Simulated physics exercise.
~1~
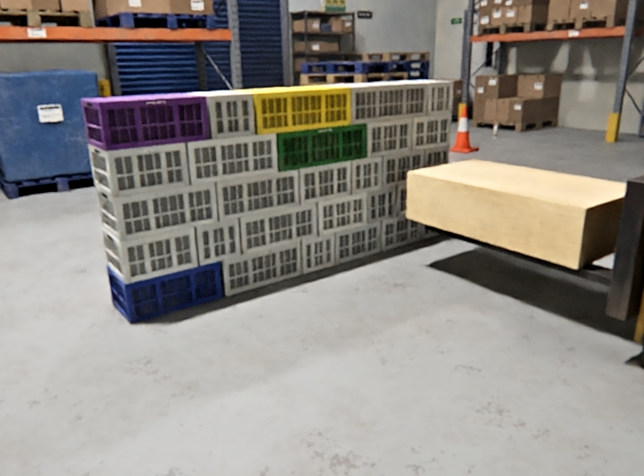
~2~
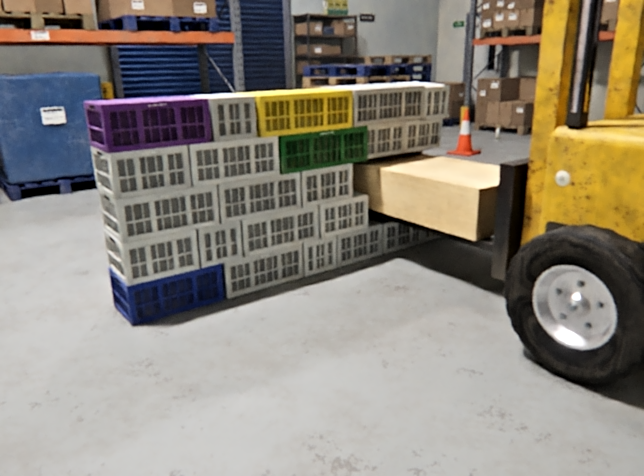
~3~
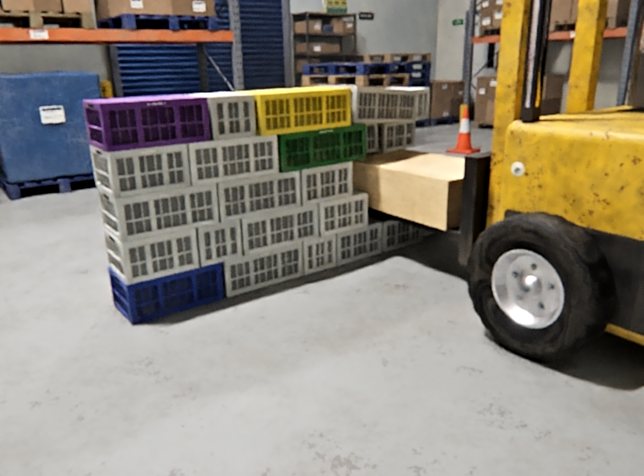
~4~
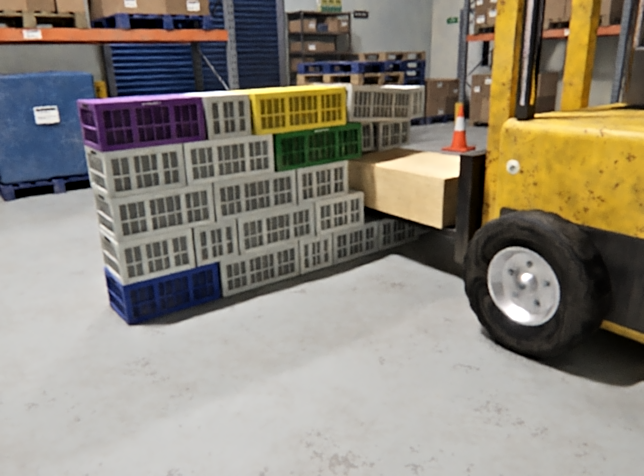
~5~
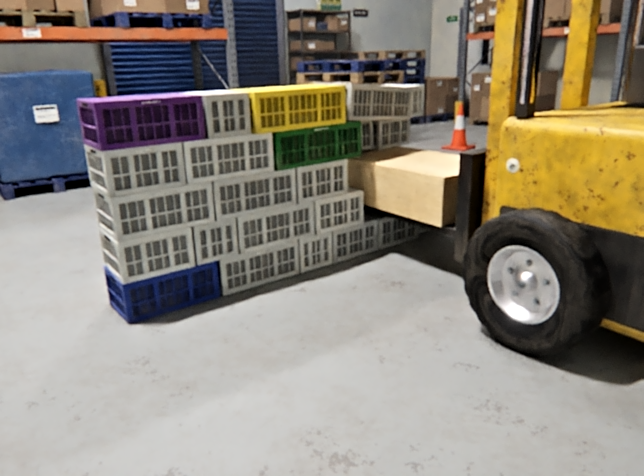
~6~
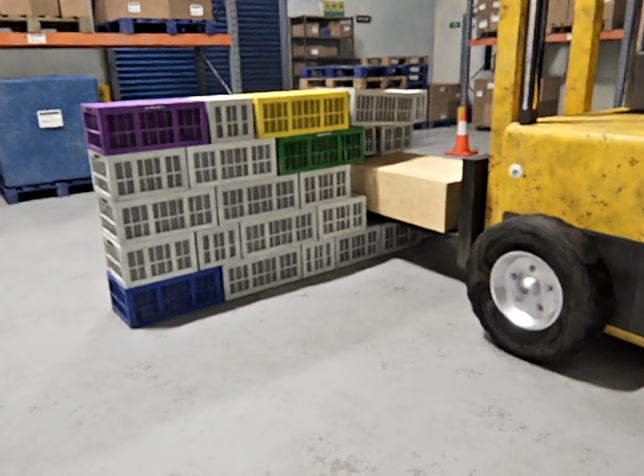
A yellow forklift carrying a pale wooden-looking block moves in from the right across a grey warehouse floor, seen from a slightly swaying handheld view. Before it stands a long wall of stacked grey crates, with purple at the upper left, yellow along the top, green just beneath it and blue at the bottom left. The block pushes into the right part of the wall, and grey crates there shift and drop out of place, leaving a gap. The forklift then stops with the block lodged there. The purple, yellow, green and blue crates remain in place.
